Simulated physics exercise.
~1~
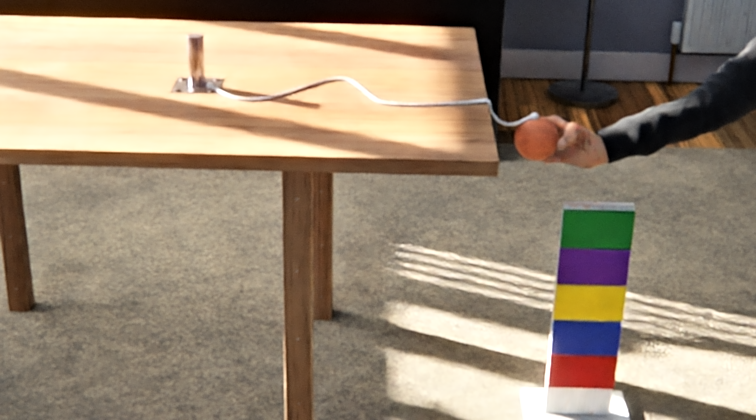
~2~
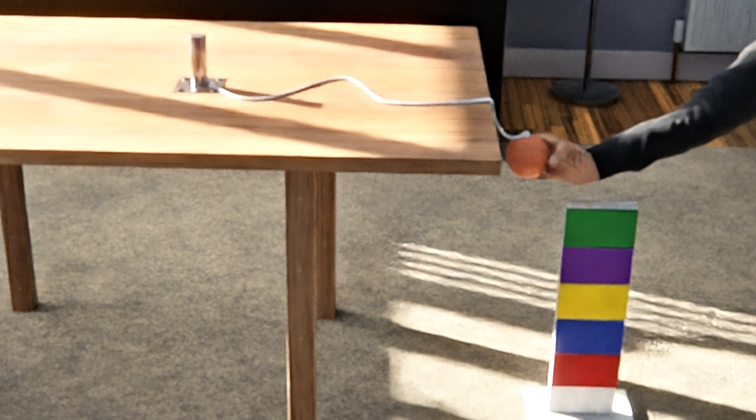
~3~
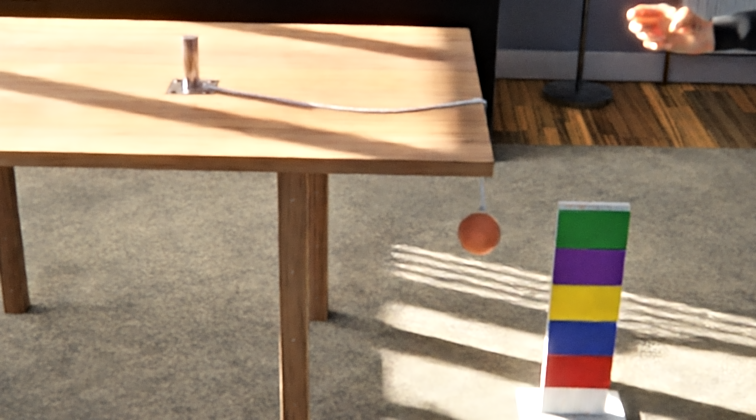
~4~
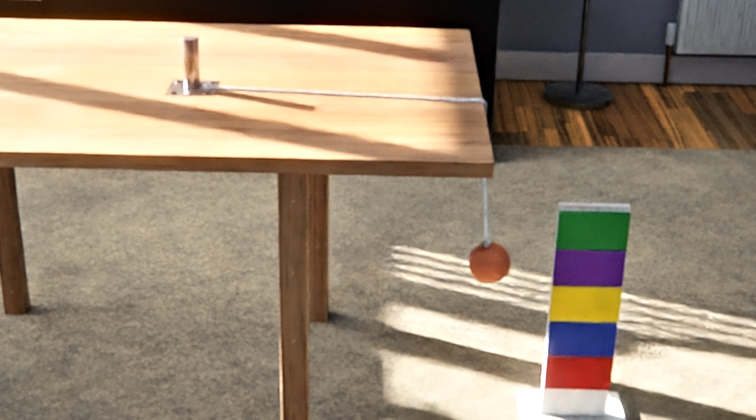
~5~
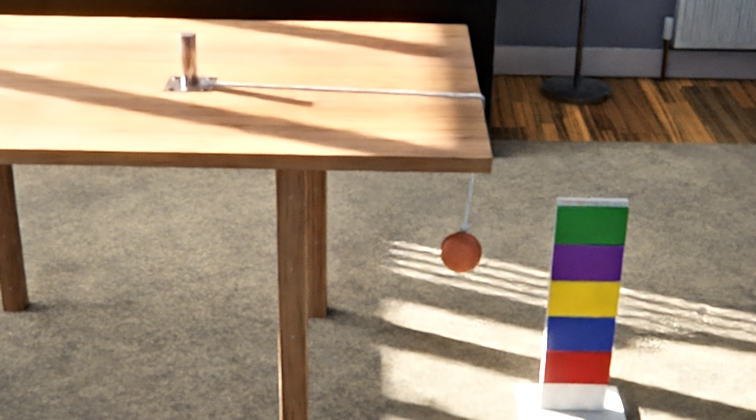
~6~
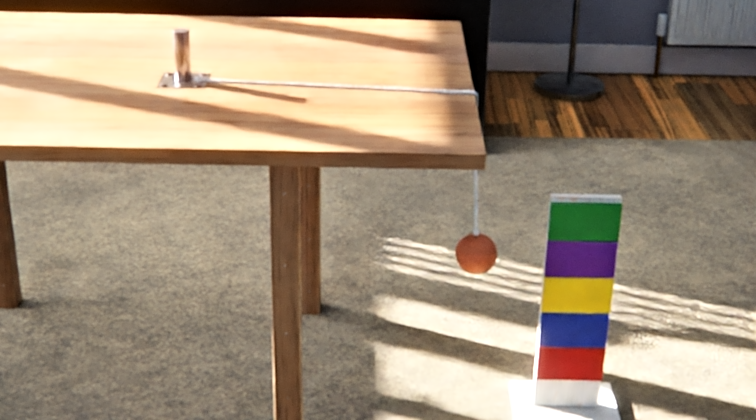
A hand held an orange ball just off the end of a wooden table, lowered it slightly and let go, and it dropped until the white cord tied to a post pulled taut, then swung gently, hanging level with the purple band.
